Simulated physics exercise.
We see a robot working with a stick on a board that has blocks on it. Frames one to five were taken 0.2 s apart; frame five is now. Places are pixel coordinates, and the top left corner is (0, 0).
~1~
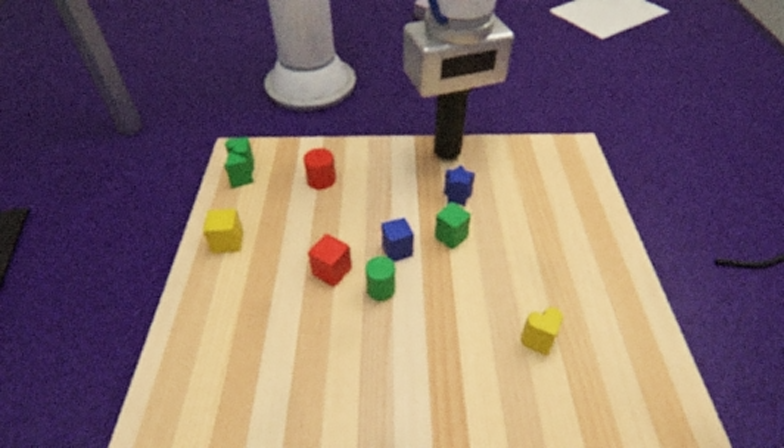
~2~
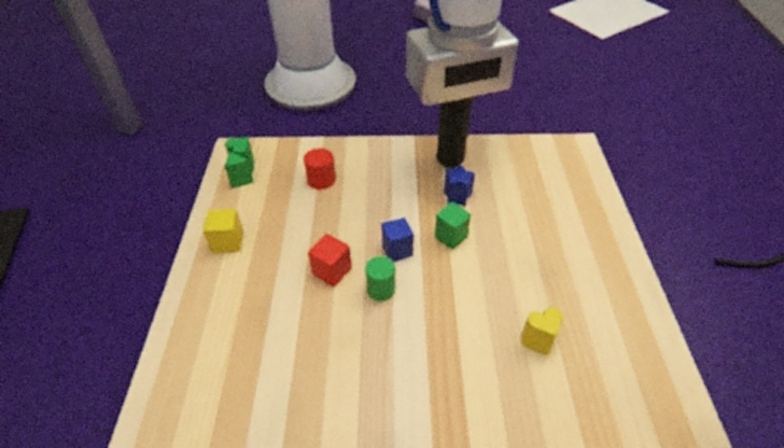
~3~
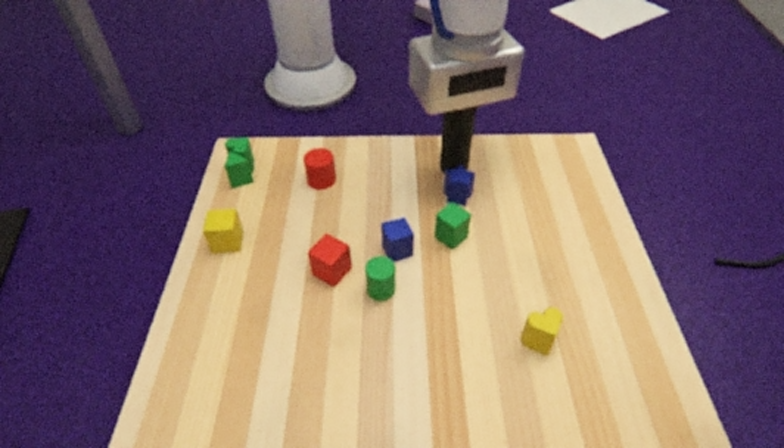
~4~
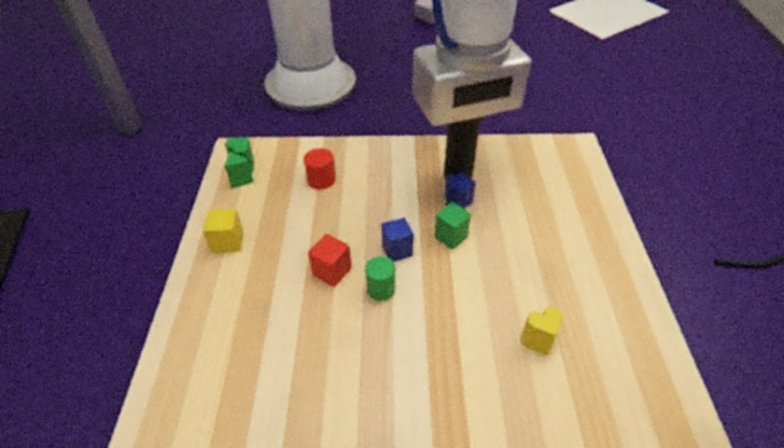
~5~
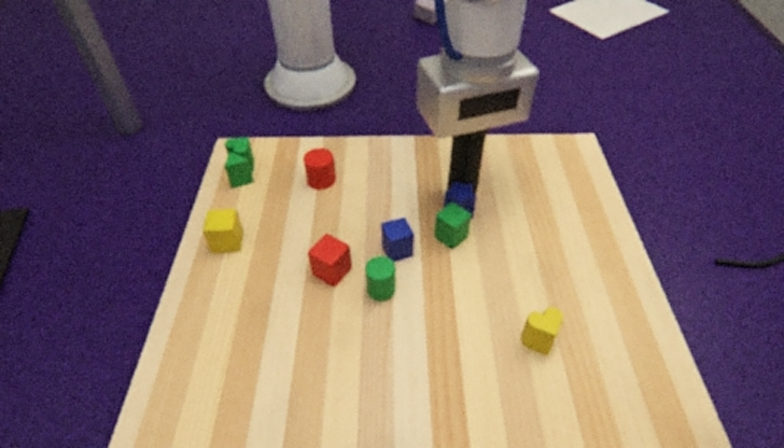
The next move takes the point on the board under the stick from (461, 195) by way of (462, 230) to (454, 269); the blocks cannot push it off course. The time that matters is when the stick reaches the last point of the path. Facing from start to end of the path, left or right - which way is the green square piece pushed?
Heads right.
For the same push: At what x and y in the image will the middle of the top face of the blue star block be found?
Located at (458, 271).
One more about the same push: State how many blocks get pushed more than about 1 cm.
I expect two blocks to move.
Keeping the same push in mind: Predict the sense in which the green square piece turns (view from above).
Seen from overhead, it turns clockwise.
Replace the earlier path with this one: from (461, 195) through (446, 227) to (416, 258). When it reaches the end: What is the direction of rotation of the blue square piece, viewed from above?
Watching from overhead, you'd notice the blue square piece rotating clockwise.
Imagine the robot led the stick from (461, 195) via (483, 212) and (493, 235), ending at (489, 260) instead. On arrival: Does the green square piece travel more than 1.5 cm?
That would be a yes.
What follows on the original path. One third of the way, stick (463, 213); green square piece (445, 232), turned 40° clockwise; blue star block (463, 216).
Two thirds of the way, stick (461, 238); green square piece (433, 252), turned 85° clockwise; blue star block (461, 243).
At the end, stick (455, 264); blue square piece still; green square piece (425, 262), turned 140° clockwise; blue star block (458, 271).
